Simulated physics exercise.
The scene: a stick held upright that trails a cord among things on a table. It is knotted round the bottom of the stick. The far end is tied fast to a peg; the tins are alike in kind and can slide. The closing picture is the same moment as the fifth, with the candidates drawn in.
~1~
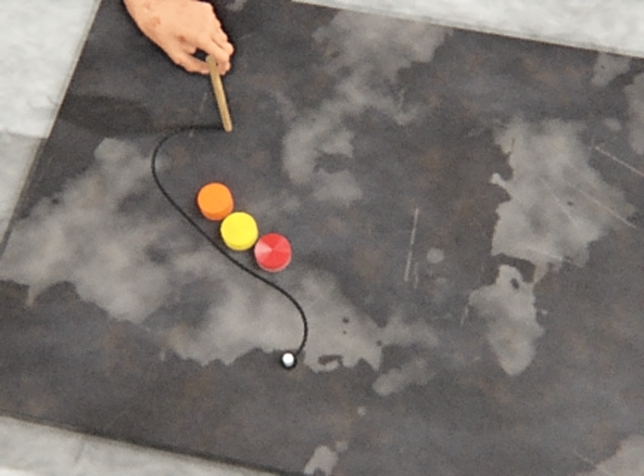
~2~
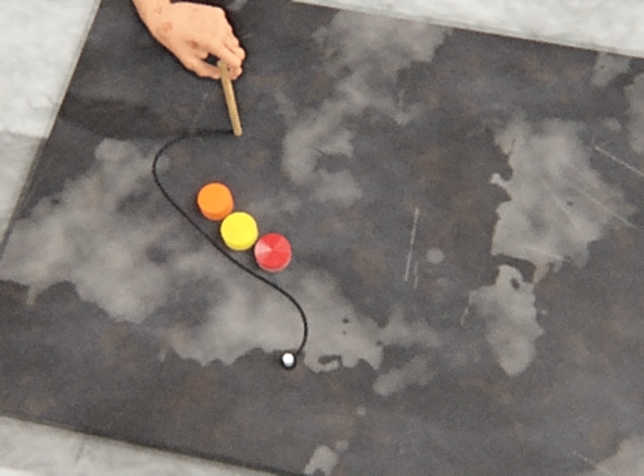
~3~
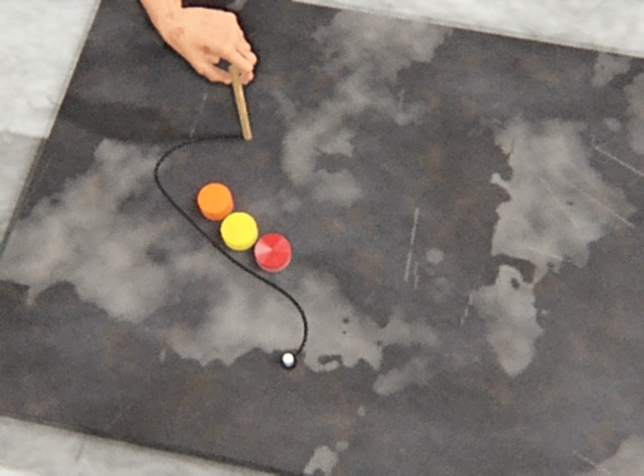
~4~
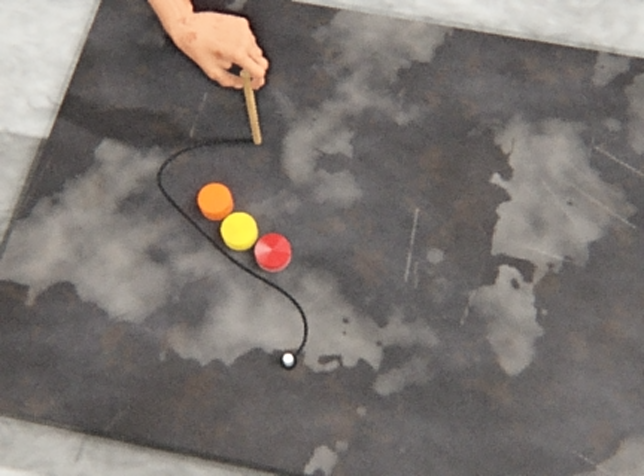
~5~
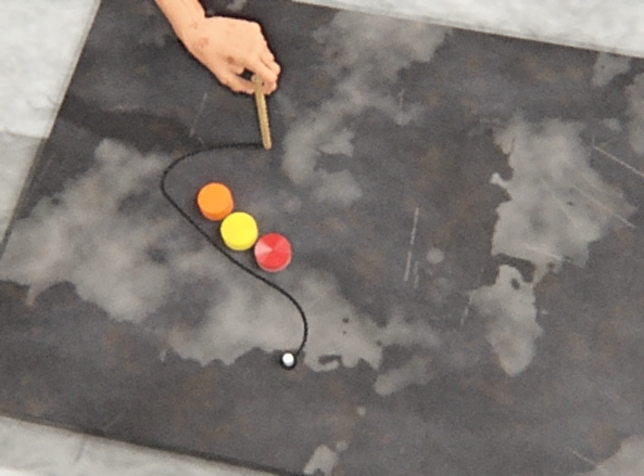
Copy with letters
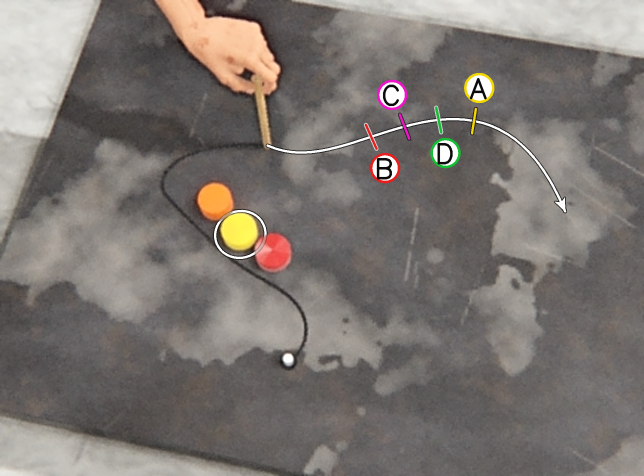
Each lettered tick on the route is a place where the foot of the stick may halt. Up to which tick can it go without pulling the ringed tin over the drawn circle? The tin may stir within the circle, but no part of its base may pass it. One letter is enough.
Stop at C.
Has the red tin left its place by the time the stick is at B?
By then, no.
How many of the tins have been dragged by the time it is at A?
Three.
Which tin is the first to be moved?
The orange one.
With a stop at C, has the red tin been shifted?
No.
On the copy, A at (474, 121); B at (371, 137); C at (405, 127); D at (439, 120); the ring at (240, 234); the route from (267, 146) via (439, 120) to (565, 211).
On C. First, foot of the stick (316, 152); yellow tin (240, 232).
Then, foot of the stick (365, 139); yellow tin (240, 232).
Finally, foot of the stick (404, 127); yellow tin (241, 233); orange tin (249, 203); the yellow tin is still in its ring.
By contrast, A drags the ringed tin to (290, 234); B is safe but short; D drags the ringed tin to (260, 234).
